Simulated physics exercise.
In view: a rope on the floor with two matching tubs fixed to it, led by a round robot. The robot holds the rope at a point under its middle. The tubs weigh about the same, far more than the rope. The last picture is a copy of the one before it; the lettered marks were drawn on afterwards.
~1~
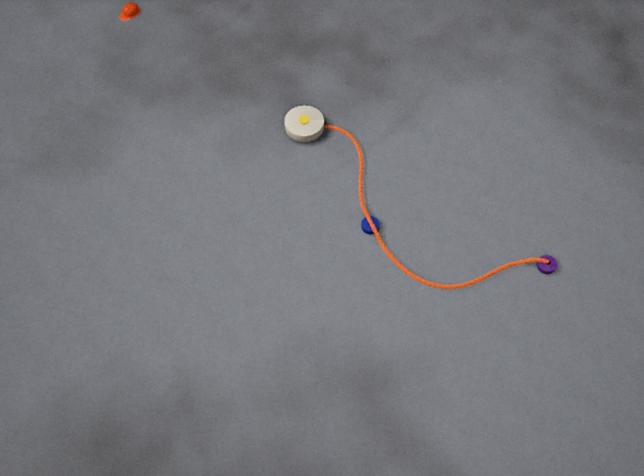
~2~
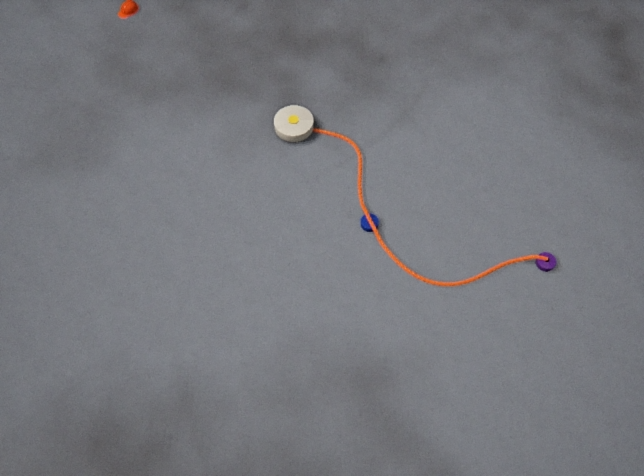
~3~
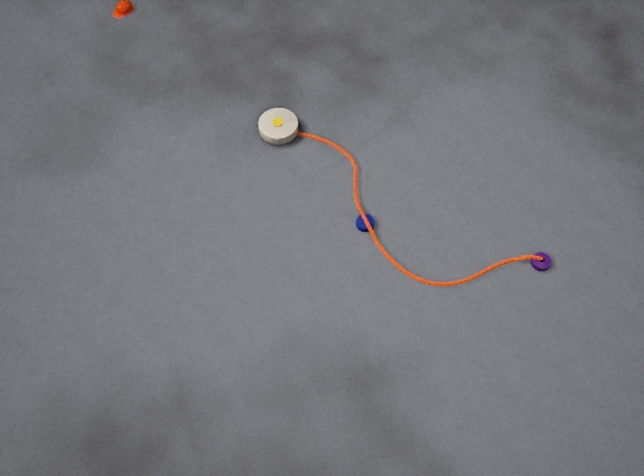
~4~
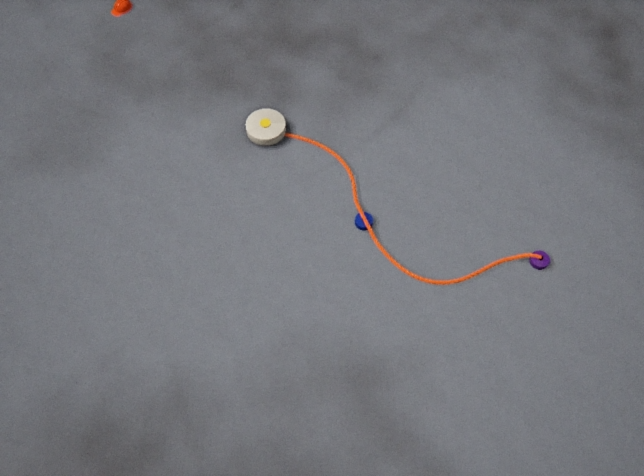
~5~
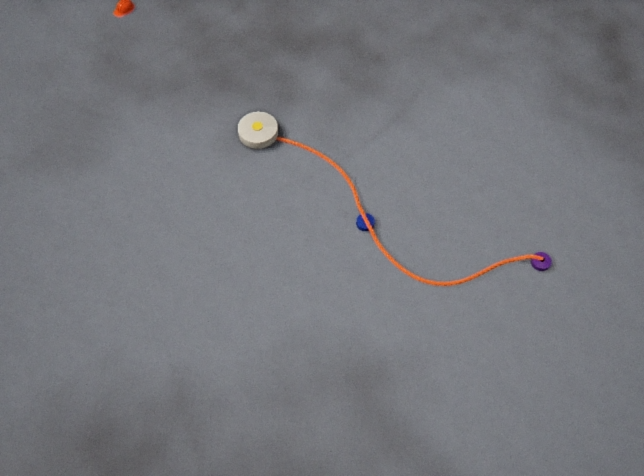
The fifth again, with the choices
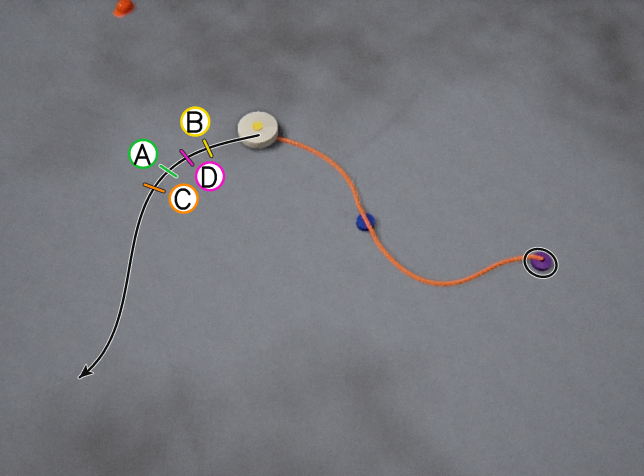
A round white robot with a yellow dot crept left across a gray floor, drawing the near end of a curvy orange rope along, while the blue and purple tubs stayed put.
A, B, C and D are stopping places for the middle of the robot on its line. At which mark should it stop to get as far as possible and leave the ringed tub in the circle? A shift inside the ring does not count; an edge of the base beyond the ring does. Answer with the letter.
As far as tick D.
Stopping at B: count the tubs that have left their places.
One.
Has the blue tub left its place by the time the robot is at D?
By then, yes.
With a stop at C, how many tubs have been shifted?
By then, two.
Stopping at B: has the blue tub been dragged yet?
Yes.
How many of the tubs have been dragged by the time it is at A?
By then, two.
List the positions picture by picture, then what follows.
Purple tub (547, 264); blue tub (371, 225); robot (304, 125), in the first frame.
Robot (294, 124); purple tub (546, 261), in the second frame.
Robot (278, 127); purple tub (541, 261), in the third frame.
Robot (266, 128); purple tub (540, 260), in the fourth frame.
Robot (258, 131); purple tub (542, 261); blue tub (366, 222), in the fifth frame.
On the marked copy, A at (168, 171); B at (208, 148); C at (154, 188); D at (187, 158); the ring at (540, 263); the route from (259, 135) via (140, 219) to (80, 377).
Following D. Soon after the start, robot (232, 137); purple tub (542, 261); blue tub (364, 221).
Later, robot (207, 144); purple tub (542, 261); blue tub (349, 214).
In the end, robot (186, 153); purple tub (541, 261); blue tub (337, 209); the ringed tub at the far end is still in its ring.
As for the rest, A drags the last tub to (531, 259); B is safe but short; C drags the last tub to (523, 257).
